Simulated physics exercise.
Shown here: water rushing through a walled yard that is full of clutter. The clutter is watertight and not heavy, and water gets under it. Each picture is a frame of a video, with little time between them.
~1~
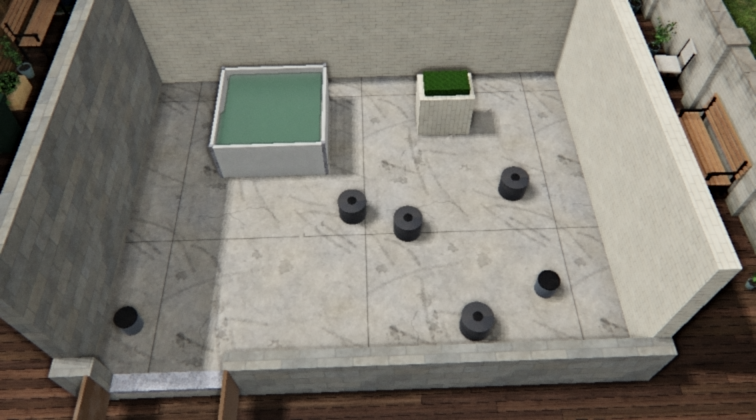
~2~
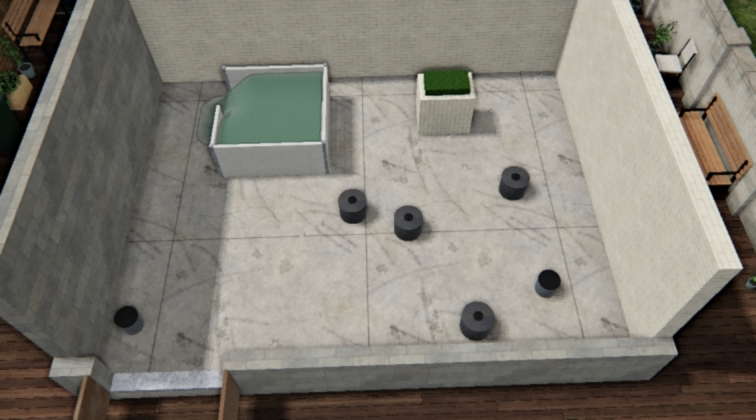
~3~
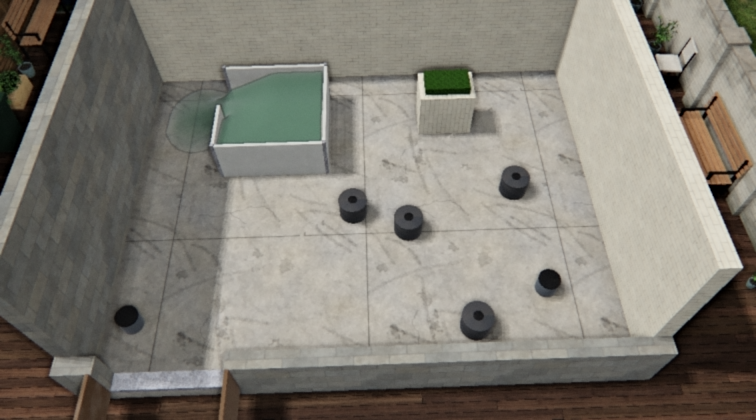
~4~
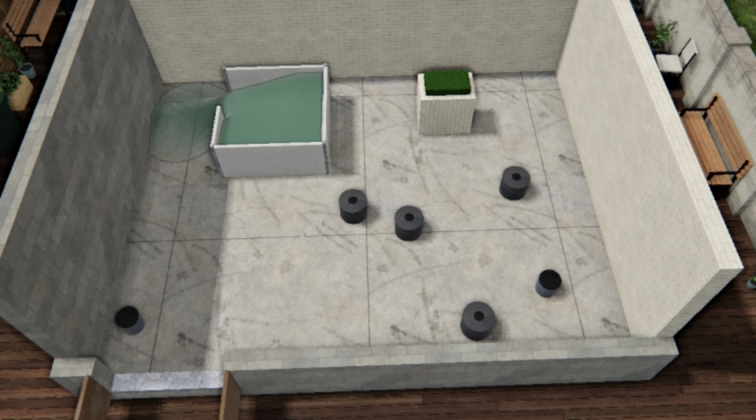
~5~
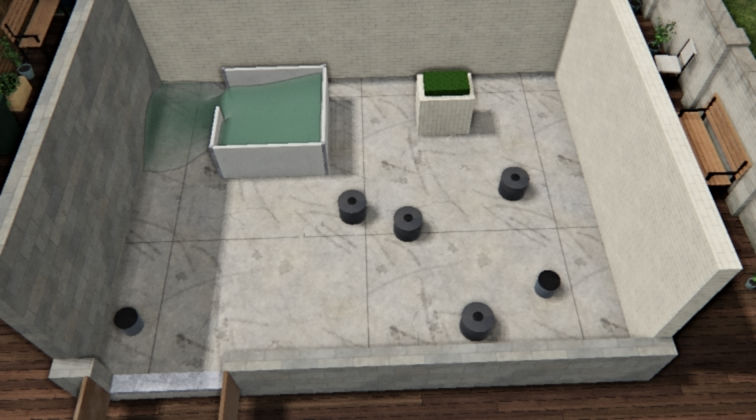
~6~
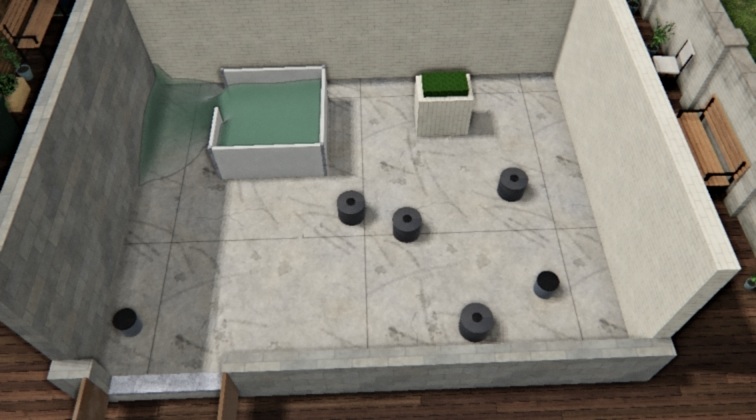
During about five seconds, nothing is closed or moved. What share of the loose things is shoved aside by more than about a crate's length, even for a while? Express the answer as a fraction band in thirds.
Fraction band: Less than 1/3.
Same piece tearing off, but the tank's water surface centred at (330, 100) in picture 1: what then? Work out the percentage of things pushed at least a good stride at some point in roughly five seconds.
I'd put it near 10 percent.
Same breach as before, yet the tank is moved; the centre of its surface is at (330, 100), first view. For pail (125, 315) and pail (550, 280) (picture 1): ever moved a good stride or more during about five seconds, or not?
Travelled that far, fell short.
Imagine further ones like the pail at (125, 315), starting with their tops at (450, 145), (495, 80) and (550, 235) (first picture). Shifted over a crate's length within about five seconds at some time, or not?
As listed: Less than that, that far or more, less than that.
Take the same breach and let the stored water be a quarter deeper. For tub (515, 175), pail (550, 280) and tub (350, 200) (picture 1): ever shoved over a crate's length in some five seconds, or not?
The first one: Doesn't reach it. The second: Doesn't reach it. The third: Doesn't reach it.
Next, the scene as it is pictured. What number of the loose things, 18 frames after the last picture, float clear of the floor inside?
By my reckoning the number comes out at 0.
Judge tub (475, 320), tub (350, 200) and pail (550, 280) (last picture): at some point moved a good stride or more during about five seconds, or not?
One, under that distance; two, under that distance; three, under that distance.
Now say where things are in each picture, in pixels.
In the first frame, a tub at (478, 317) rests on the ground; a tub at (515, 177) rests on the ground; 0 of 7 have shifted.
In the second frame, a tub at (478, 316) rests on the ground; a tub at (516, 177), on the bottom; 0 of 7 have shifted.
In the third frame, a tub at (478, 316), on the bottom; a tub at (516, 177) rests on the ground; 0 of 7 have shifted.
In the fourth frame, a tub at (479, 316), on the bottom; a tub at (516, 177), on the bottom; 0 of 7 have shifted.
In the fifth frame, a tub at (478, 317), on the bottom; a tub at (515, 178), on the bottom; 0 of 7 have shifted.
In the sixth frame, a tub at (477, 318) rests on the ground; a tub at (514, 178), on the bottom; 0 of 7 have shifted.
A moment on, 0 of 7 are well off their spots; 0 afloat.
Next, 0 of 7 are well off their spots; 0 afloat.
Later, 2 of 7 are well off their spots; 0 afloat.
In the end, 2 of 7 are well off their spots, and 2 have been at some point; 1 afloat.
